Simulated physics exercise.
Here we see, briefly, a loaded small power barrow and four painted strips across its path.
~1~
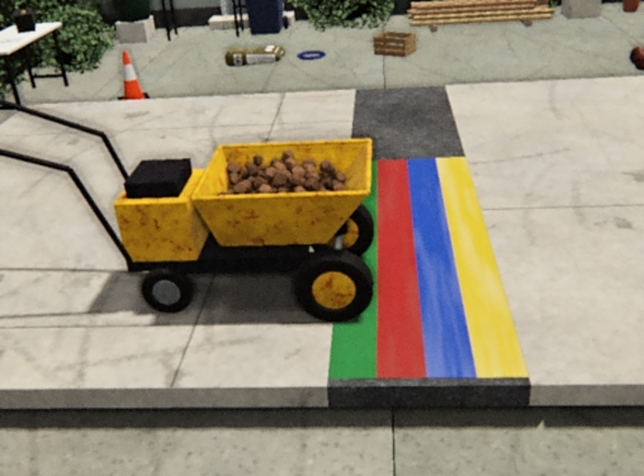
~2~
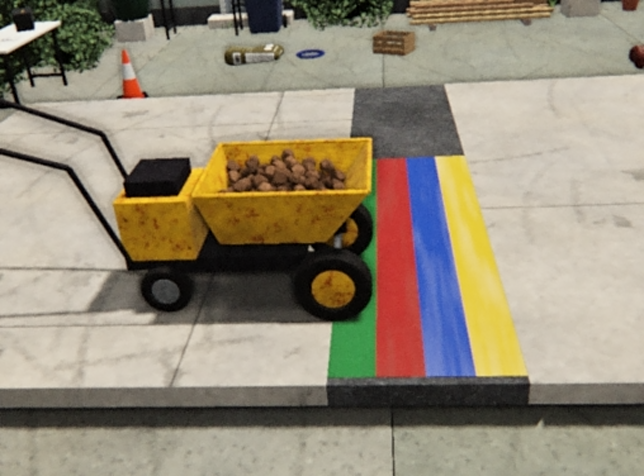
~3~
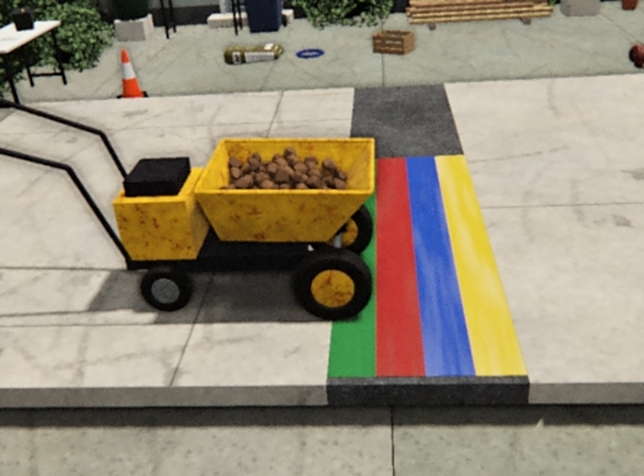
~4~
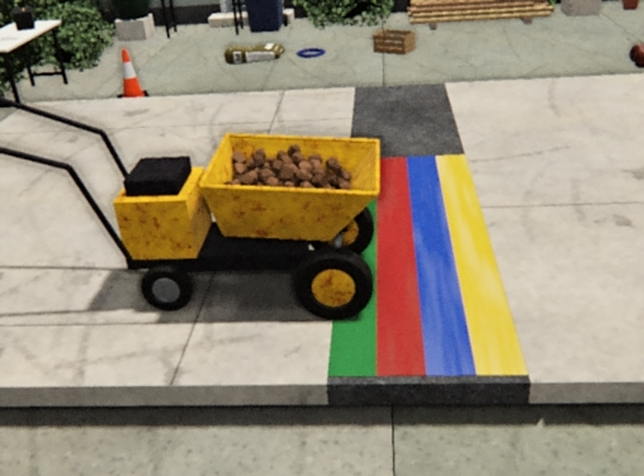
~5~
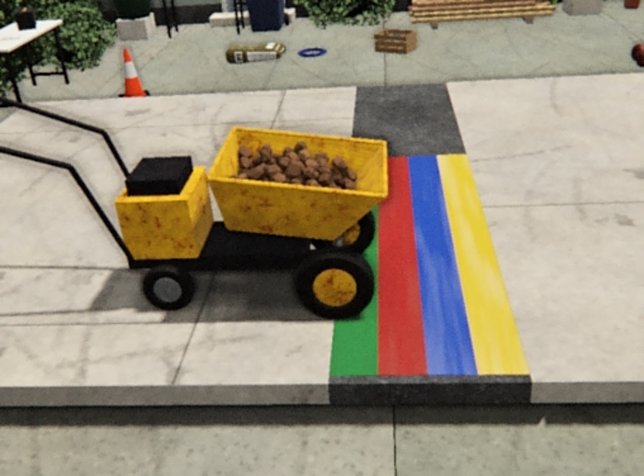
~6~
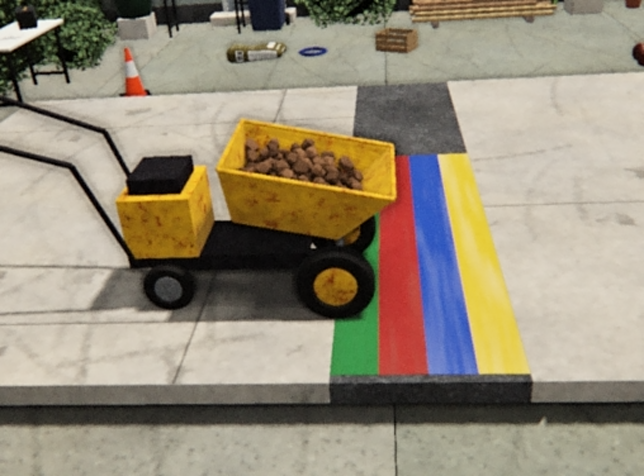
The yellow skip of a small barrow, loaded with brown clods, tilts slightly to the right.
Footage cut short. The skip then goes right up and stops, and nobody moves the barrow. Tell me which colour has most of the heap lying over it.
Most of the heap lies over yellow.
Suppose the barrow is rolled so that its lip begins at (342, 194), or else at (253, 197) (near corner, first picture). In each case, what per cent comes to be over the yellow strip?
You'd get 30 in a hundred the first time and 10 in a hundred the second.
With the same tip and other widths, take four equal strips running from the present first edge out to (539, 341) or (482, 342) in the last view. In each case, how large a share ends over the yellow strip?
Roughly 40 per cent, then roughly 30 per cent.
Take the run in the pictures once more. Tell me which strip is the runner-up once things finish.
Blue is second.
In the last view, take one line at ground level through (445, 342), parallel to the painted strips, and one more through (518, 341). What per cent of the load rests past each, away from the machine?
The first comes to 100 %, the second to 40 %.
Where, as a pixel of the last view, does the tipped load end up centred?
I'd place the middle at about (490, 275).
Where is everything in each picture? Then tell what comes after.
In the first picture, lip of the skip near (368, 193), level; top of the load near (279, 178), clay clods; green strip near (354, 343); red strip near (400, 342); blue strip near (447, 342); yellow strip near (495, 341).
In the second picture, lip of the skip near (368, 192), level; top of the load near (279, 177).
In the third picture, lip of the skip near (371, 193), tipped barely; top of the load near (281, 175).
In the fourth picture, lip of the skip near (377, 194), tipped barely; top of the load near (268, 177).
In the fifth picture, lip of the skip near (385, 196), tipped a little; top of the load near (274, 172).
In the sixth picture, lip of the skip near (394, 199), tipped a little; top of the load near (276, 165); green strip near (356, 340); red strip near (402, 339); blue strip near (449, 338); yellow strip near (496, 338).
Shortly afterwards, skip tipped steeply; the whole lot in the skip.
Next, skip tipped steeply; the bulk in the skip; a little over the blue strip; a little over the yellow strip; only a few falling.
Some moments later, skip tipped right over; near a quarter in the skip; a little over the blue strip; near a third over the yellow strip; near a quarter off the paint.
In the end, skip tipped right over; only a few in the skip; none at all over the green strip; none at all over the red strip; near a quarter over the blue strip; near a third over the yellow strip; near a third off the paint.
